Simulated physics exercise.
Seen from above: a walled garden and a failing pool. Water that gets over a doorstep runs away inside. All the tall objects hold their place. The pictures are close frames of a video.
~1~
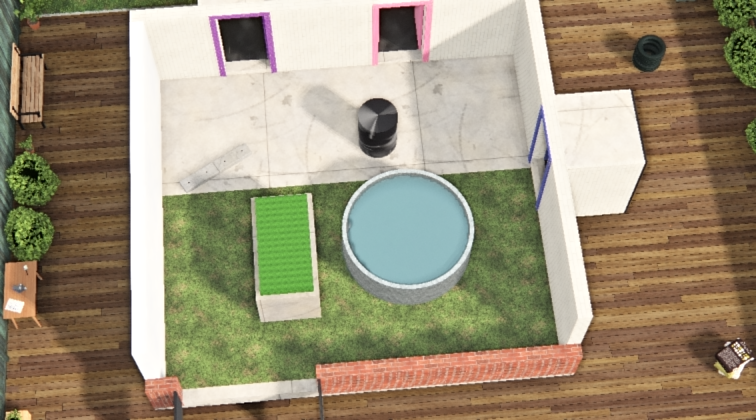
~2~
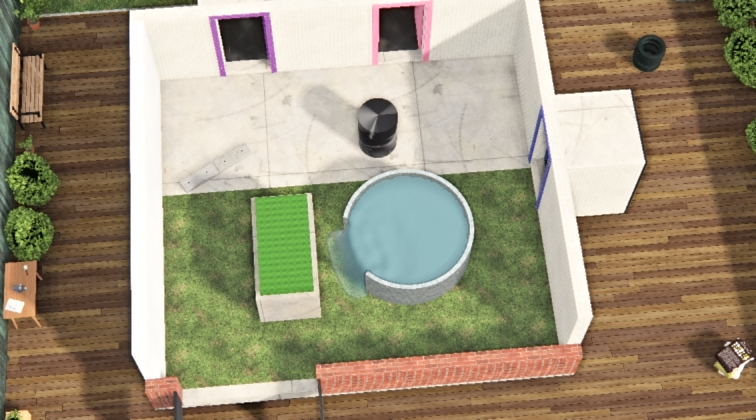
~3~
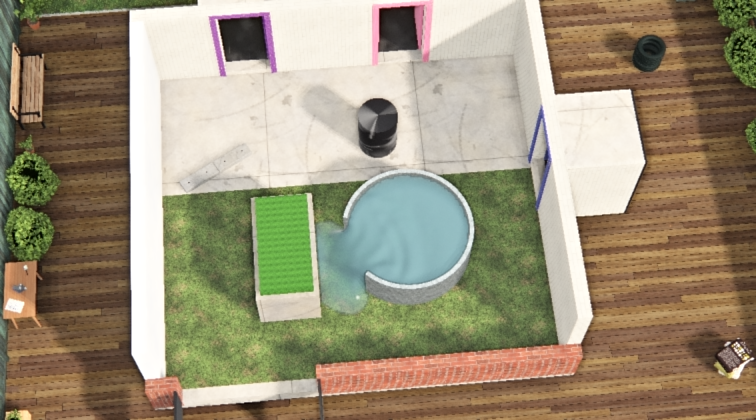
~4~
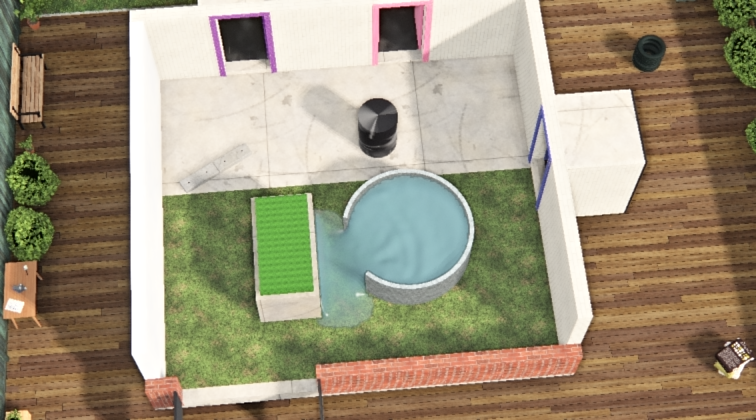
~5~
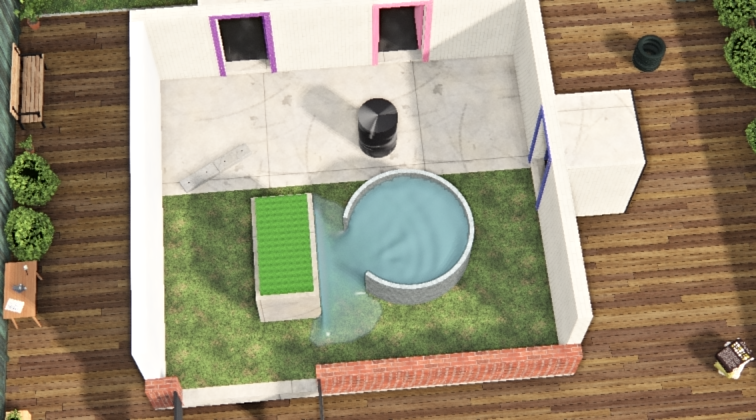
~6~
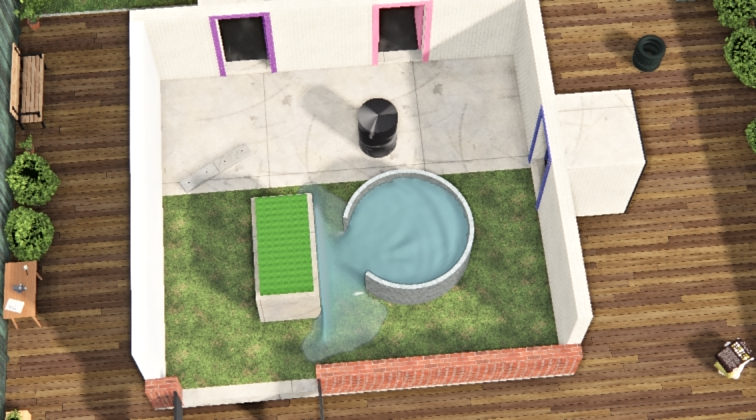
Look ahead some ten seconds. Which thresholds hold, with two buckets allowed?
The purple door admits no more than that; the pink door admits no more than that; the blue door admits no more than that.
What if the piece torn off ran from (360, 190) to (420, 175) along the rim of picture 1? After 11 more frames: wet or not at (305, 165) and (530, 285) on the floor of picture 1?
One after the other: Covered, not flooded.
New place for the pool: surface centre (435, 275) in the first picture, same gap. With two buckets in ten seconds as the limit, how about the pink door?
The pink door lets less in.
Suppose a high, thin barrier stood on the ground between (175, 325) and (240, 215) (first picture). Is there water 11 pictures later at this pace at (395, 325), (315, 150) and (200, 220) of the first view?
One after the other: Under water, covered, dry.
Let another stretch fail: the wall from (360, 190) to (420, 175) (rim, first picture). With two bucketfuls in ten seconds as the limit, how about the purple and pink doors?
The purple one floods, the pink one floods.
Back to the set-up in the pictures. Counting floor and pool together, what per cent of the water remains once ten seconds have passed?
Close to 86 %.
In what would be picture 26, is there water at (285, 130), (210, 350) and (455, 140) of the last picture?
As listed: Flooded, under water, under water.
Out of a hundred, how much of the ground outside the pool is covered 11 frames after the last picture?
Close to 35 %.
A moment on, water covers 20 % of the floor; the purple door not reached, the pink door not reached, the blue door not reached.
Next, water covers 35 % of the floor; the purple door not reached, the pink door not reached, the blue door not reached.
Then, water covers 60 % of the floor; the purple door wet at the sill, nothing in, the pink door wet at the sill, nothing in, the blue door not reached.
Later, water covers 90 % of the floor; the purple door wet at the sill, nothing in, the pink door wet at the sill, nothing in, the blue door wet at the sill, nothing in.
In the end, water covers 95 % of the floor; the purple door wet at the sill, nothing in, the pink door wet at the sill, nothing in, the blue door wet at the sill, nothing in.
